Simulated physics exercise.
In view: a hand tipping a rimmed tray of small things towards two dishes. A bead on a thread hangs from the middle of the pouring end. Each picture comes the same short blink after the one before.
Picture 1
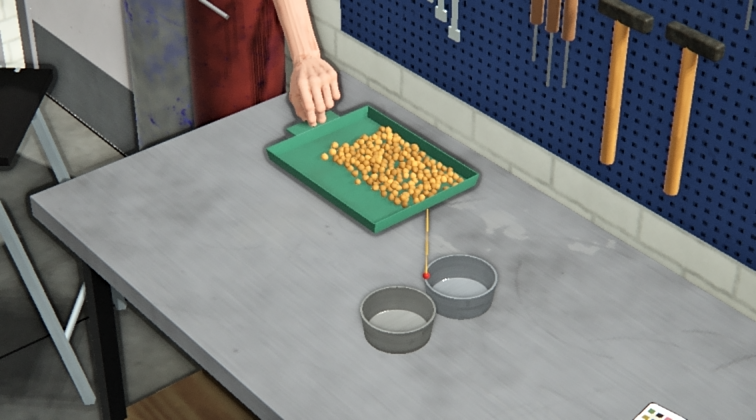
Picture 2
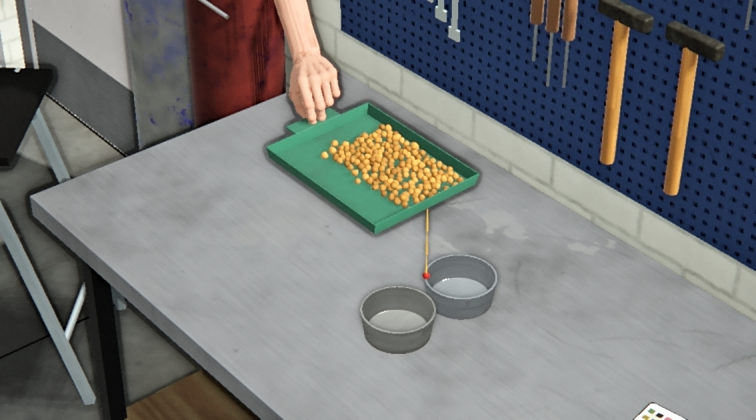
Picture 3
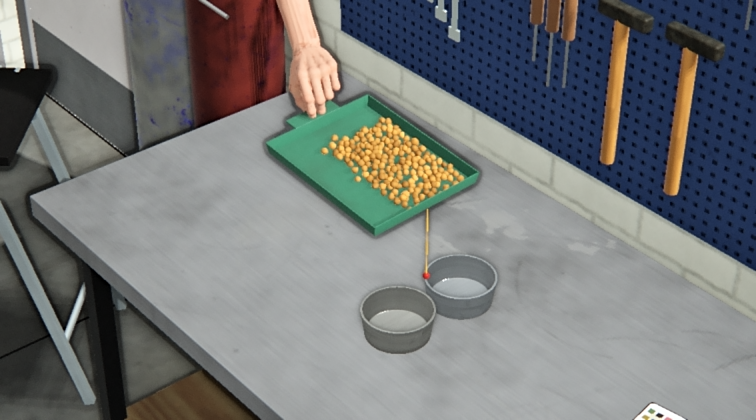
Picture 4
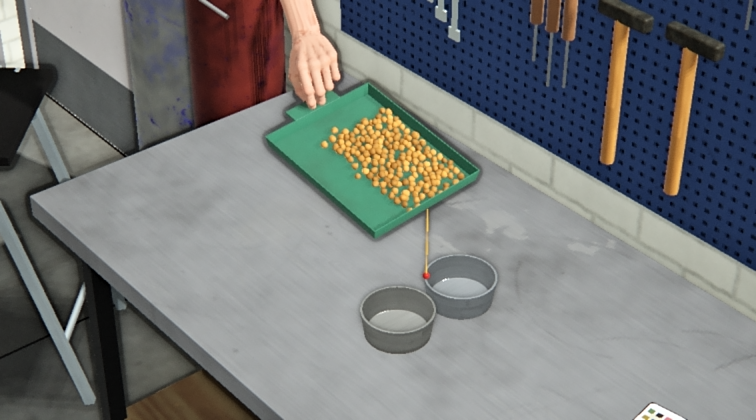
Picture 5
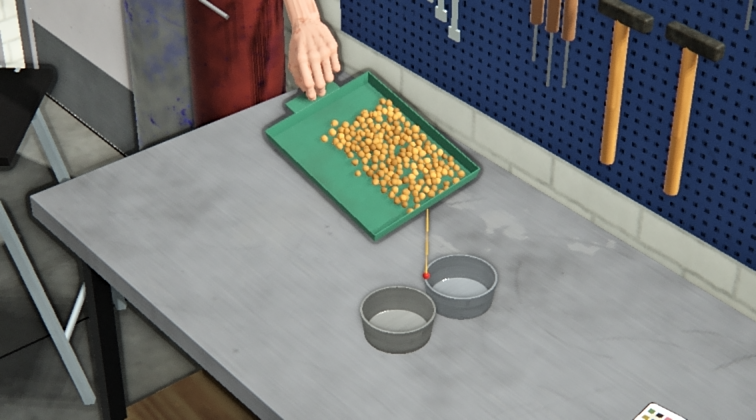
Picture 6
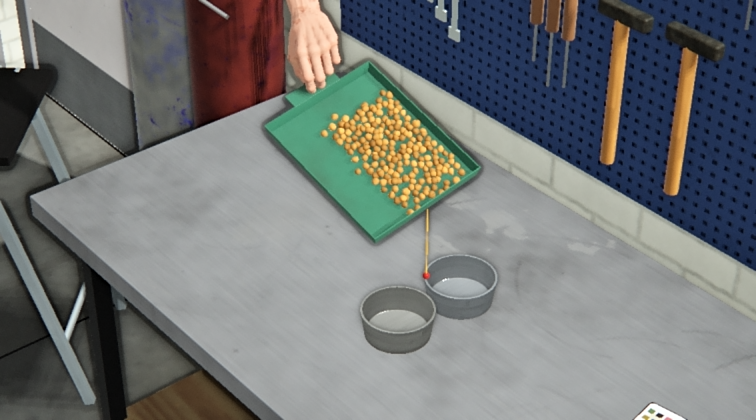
At first, a hand holds a green rimmed tray of roasted chickpeas nearly level above a grey workbench, near two empty round dishes. The hand then raises the handle end and the tray tilts, its pouring end slanting gradually down to the left, while the chickpeas stay bunched and the red bead hangs still.
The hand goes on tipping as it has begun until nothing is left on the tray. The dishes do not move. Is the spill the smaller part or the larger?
Together they catch more than half.
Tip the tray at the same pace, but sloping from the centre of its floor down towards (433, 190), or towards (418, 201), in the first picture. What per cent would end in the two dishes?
About 60 and 40 per cent.
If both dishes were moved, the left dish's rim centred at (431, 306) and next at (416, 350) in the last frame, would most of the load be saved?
In turn: Not half; less than half.
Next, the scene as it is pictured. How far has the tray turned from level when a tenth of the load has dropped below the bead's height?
At some 90 degrees.
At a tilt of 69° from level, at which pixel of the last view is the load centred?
At about (388, 194).
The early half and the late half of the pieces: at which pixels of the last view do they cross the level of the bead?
Around (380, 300) and then (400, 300).
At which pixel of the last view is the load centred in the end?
Close to (393, 330).
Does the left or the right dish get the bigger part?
Fuller: Left.
Soon, tray tipped steeply; nearly all on the tray; a stray few in the left dish; a stray few in the air.
A while on, tray tipped past a quarter turn; most on the tray; a small part in the left dish; a small part outside both; a stray few in the air.
Towards the end, tray tipped past a quarter turn; about two thirds in the left dish; about a third outside both.
Finally, tray tipped past a quarter turn; about two thirds in the left dish; none in the right dish; about a third outside both.
